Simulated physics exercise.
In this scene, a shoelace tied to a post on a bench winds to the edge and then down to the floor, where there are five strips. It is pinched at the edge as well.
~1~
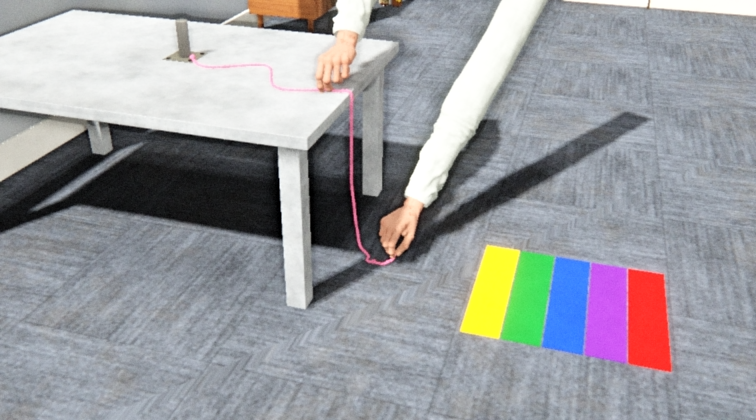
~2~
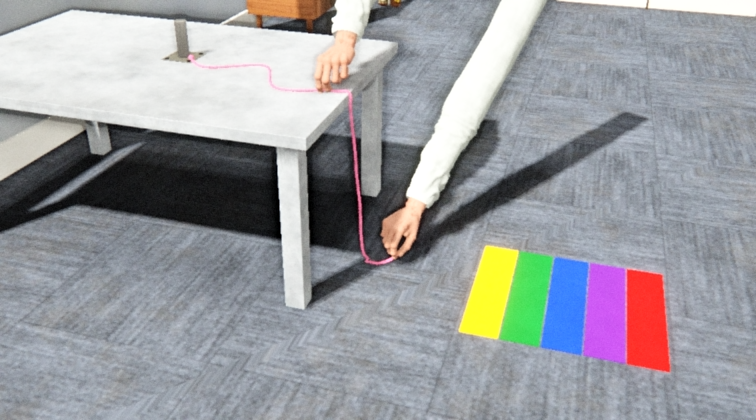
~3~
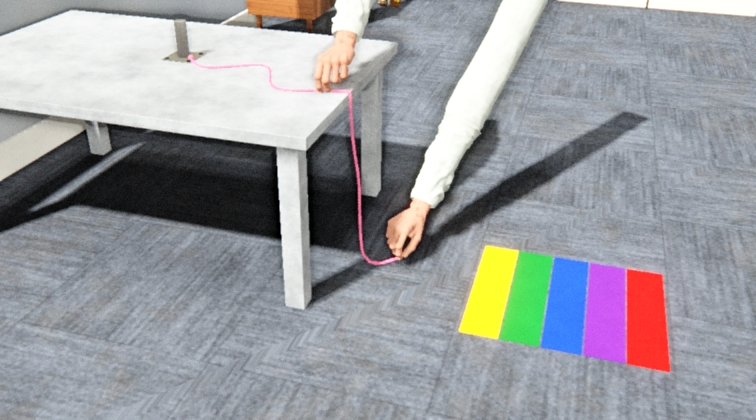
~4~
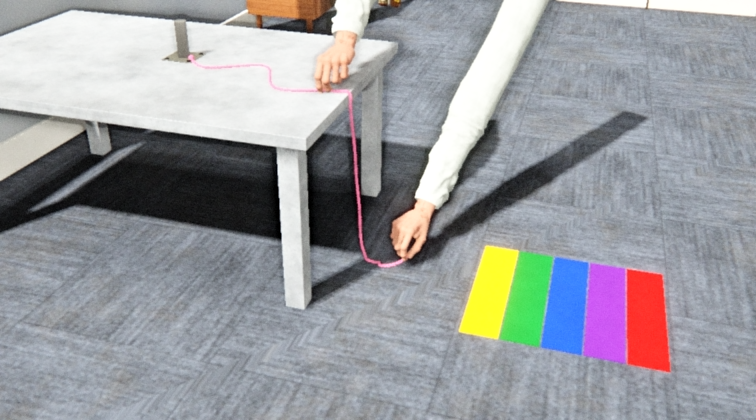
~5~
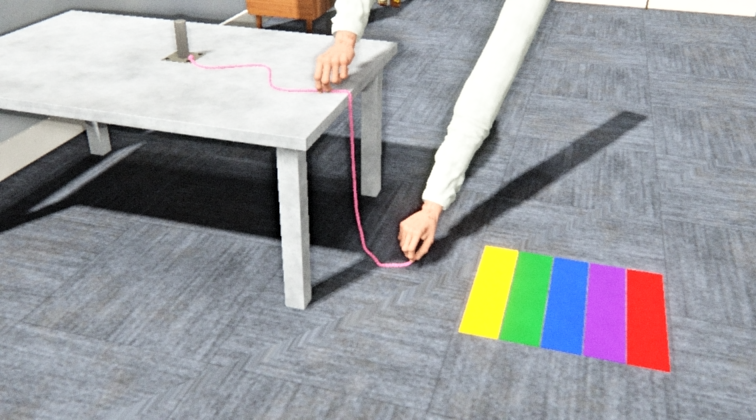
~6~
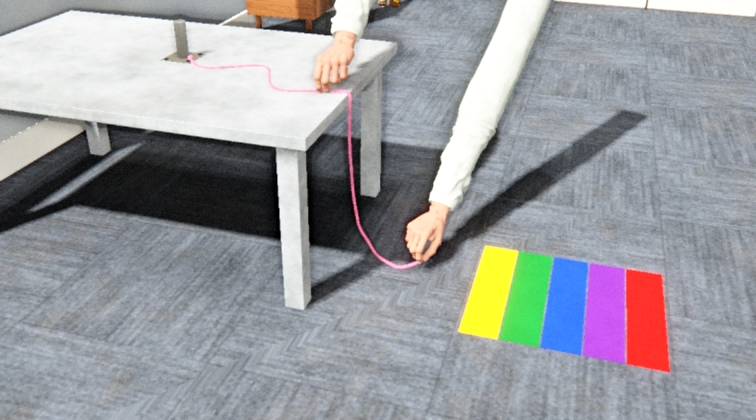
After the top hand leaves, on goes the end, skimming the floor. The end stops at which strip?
At the blue strip.
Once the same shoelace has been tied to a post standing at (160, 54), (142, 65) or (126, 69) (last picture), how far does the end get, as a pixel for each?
(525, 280), (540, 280) and (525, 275).
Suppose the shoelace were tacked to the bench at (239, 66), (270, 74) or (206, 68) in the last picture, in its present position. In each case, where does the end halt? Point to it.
Going through the three tries, you get (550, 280), (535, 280) and (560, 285).
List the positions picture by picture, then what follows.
In the first picture, end (395, 254); yellow (484, 317); green (524, 324); blue (565, 332); purple (606, 340); red (649, 348).
In the second picture, end (397, 255); shoelace through (204, 67) (269, 68) (286, 90) (351, 113) (357, 181) (362, 247).
In the third picture, end (402, 256).
In the fourth picture, end (407, 257); shoelace through (204, 67) (269, 68) (286, 90) (351, 113) (357, 181) (362, 248).
In the fifth picture, end (415, 258).
In the sixth picture, end (422, 260); shoelace through (203, 67) (268, 69) (286, 91) (350, 113) (352, 181) (371, 246).
Soon after, end near (487, 271); over yellow.
After that, end near (537, 279); over green.
At the stop, end near (568, 285); over blue. It gets as far as the blue strip.
